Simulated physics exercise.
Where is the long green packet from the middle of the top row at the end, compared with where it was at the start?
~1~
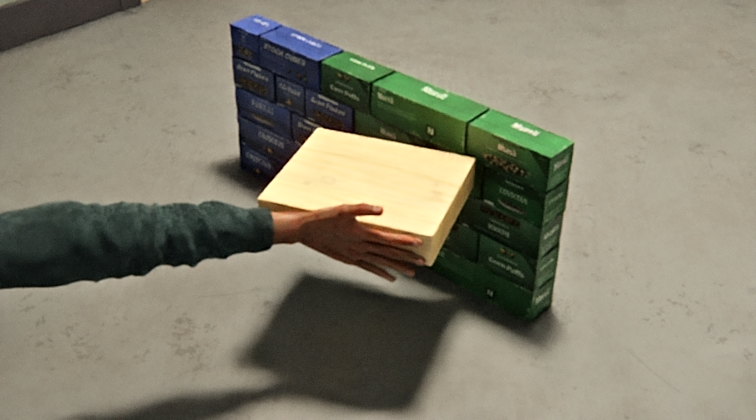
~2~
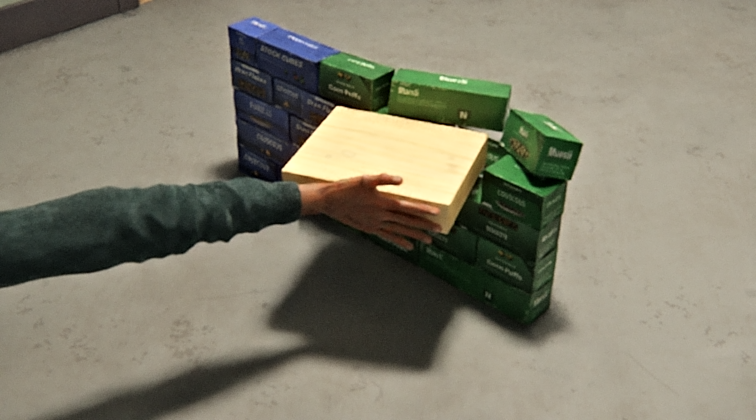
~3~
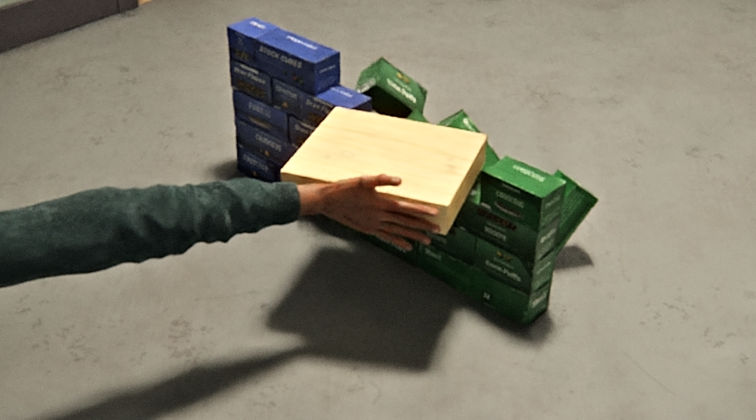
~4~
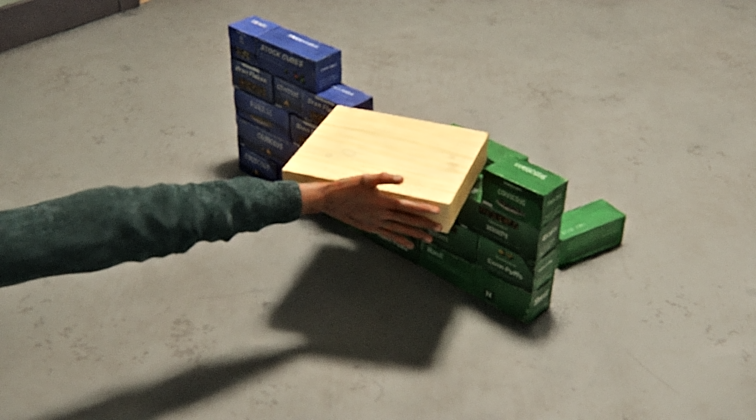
It starts in the top row of the wall, and by the end it has dropped lower and a little to the right, mostly hidden behind the wooden block.
